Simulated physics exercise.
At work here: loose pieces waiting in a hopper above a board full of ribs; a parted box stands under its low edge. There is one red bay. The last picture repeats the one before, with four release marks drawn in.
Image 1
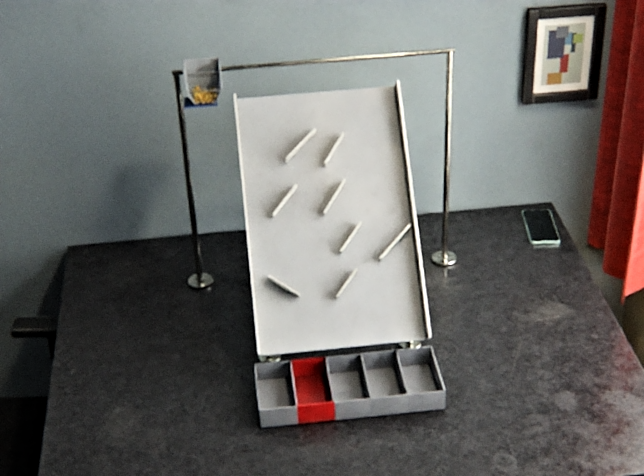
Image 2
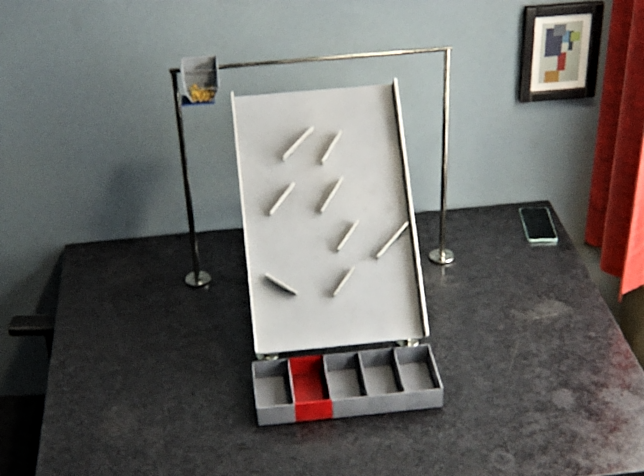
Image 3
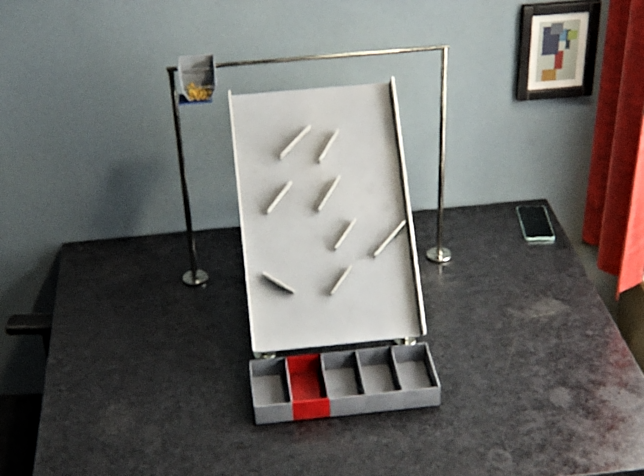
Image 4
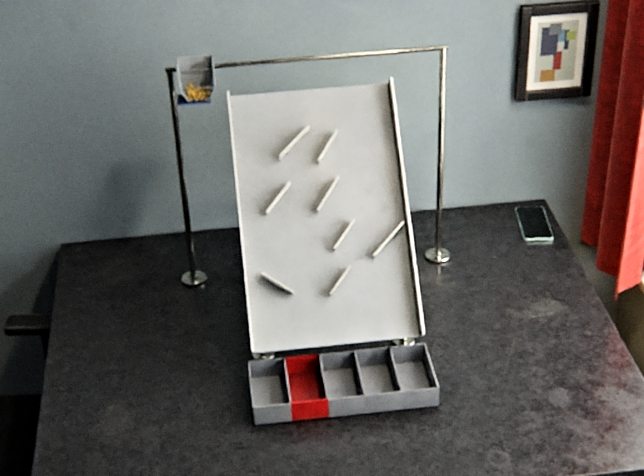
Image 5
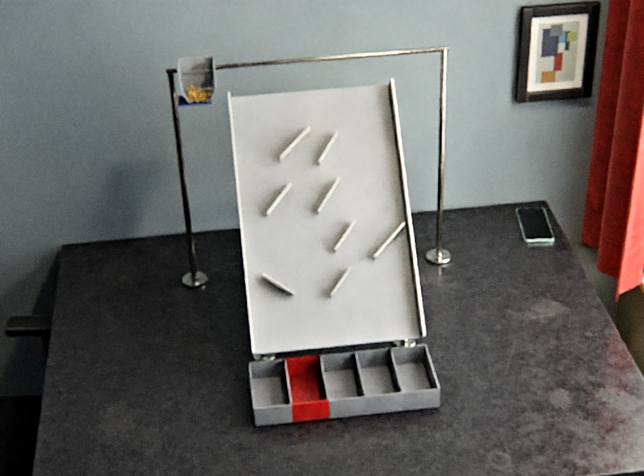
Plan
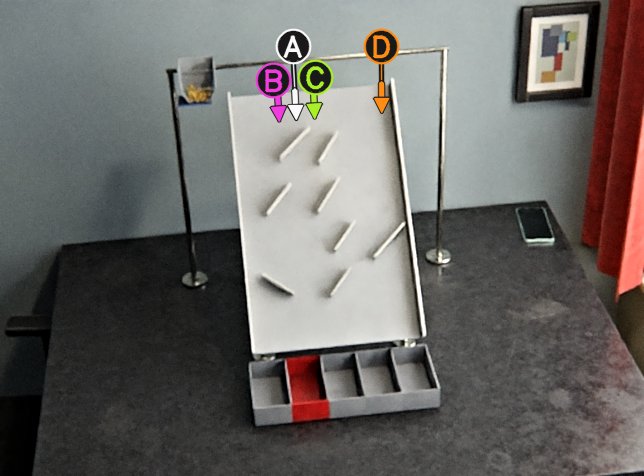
On a dark tabletop by a blue-grey wall, a small hopper sits still above a ribbed, tilted board and parted box.
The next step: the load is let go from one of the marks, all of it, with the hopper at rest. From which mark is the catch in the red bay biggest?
C works best here.
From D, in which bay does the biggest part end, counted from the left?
The third from the left.
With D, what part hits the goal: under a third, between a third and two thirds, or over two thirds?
It is under a third.
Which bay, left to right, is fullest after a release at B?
It is the first one.
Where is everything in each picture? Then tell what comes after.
In the first picture, hopper at (205, 94), puffed corn balls, door shut.
In the second picture, ribs (283, 157) to (313, 126), (323, 161) to (341, 130), (270, 212) to (294, 182).
In the third picture, ribs (319, 209) to (340, 175), (336, 247) to (356, 219), (375, 255) to (405, 220).
In the fourth picture, ribs (263, 273) to (293, 292), (330, 294) to (350, 266).
In the fifth picture, red bay at (311, 410), number 2 of 5 from the left.
On the marked copy, mark A meets the board at (296, 114); mark B meets the board at (278, 115); mark C meets the board at (314, 112); mark D meets the board at (381, 107).
If A is chosen, a small part in the red bay, most in other bays, a small part outside the box.
If B is chosen, none in the red bay, most in other bays, about a quarter outside the box.
If C is chosen, about a third in the red bay, about half in other bays, a small part outside the box.
If D is chosen, a small part in the red bay, most in other bays, a stray few held on the board, a small part outside the box.
